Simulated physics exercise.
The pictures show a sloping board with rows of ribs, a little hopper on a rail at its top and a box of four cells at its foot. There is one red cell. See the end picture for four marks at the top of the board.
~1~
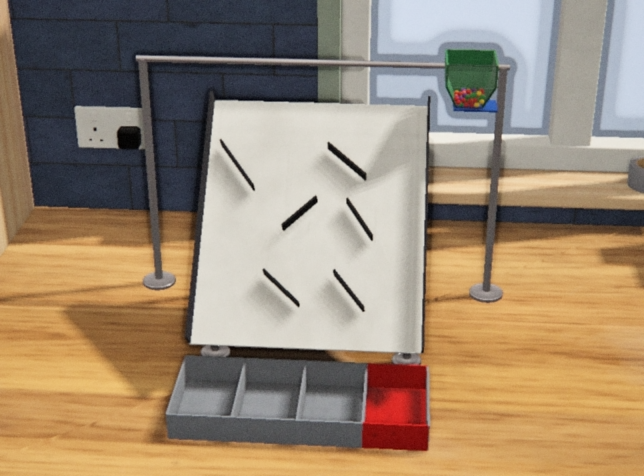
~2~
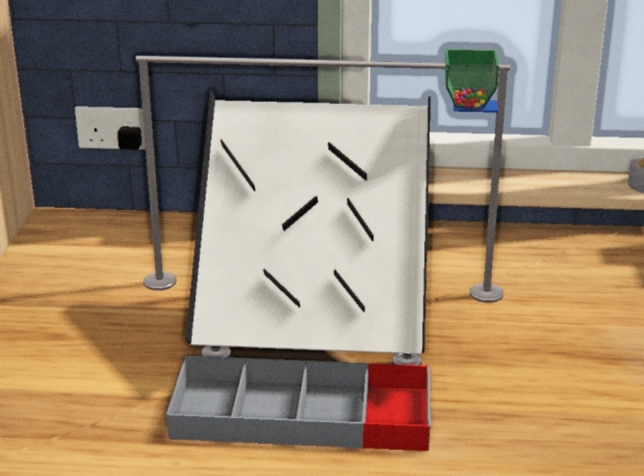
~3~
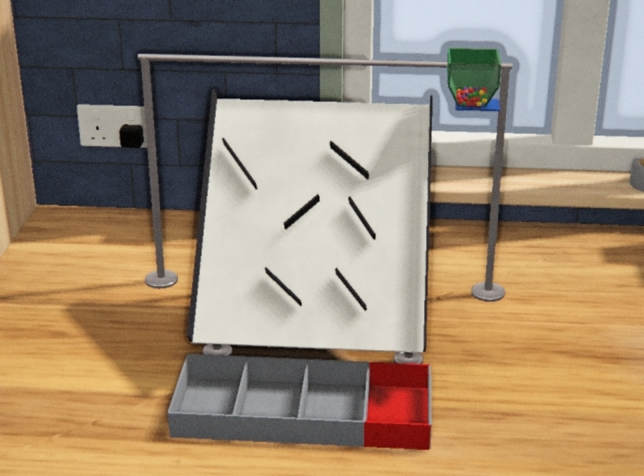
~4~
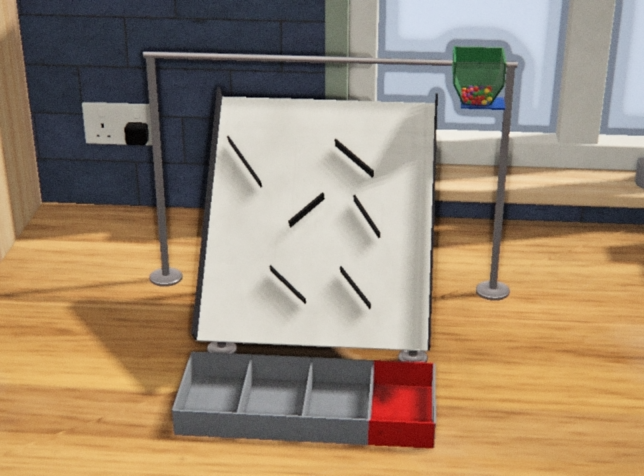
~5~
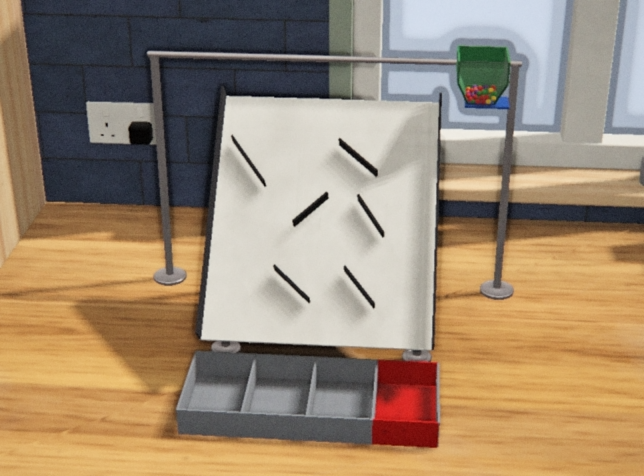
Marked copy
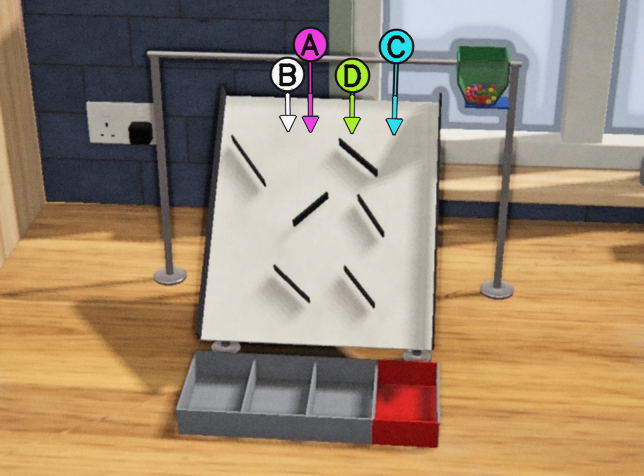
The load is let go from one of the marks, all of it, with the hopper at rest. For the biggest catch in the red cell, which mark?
C is best.
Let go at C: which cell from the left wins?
It is the fourth one.
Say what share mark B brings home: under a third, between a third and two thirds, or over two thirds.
Mark B gives under a third.
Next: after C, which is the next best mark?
That would be D.
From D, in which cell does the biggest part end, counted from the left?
It is the fourth one.
On the marked copy, mark A meets the board at (310, 126); mark B meets the board at (288, 125); mark C meets the board at (394, 128); mark D meets the board at (351, 127).
Choosing A, a small part in the red cell, about two thirds in other cells, about a quarter outside the box.
Choosing B, a stray few in the red cell, about a third in other cells, about two thirds outside the box.
Choosing C, about half in the red cell, a small part in other cells, about a third outside the box.
Choosing D, about a quarter in the red cell, a small part in other cells, about two thirds outside the box.
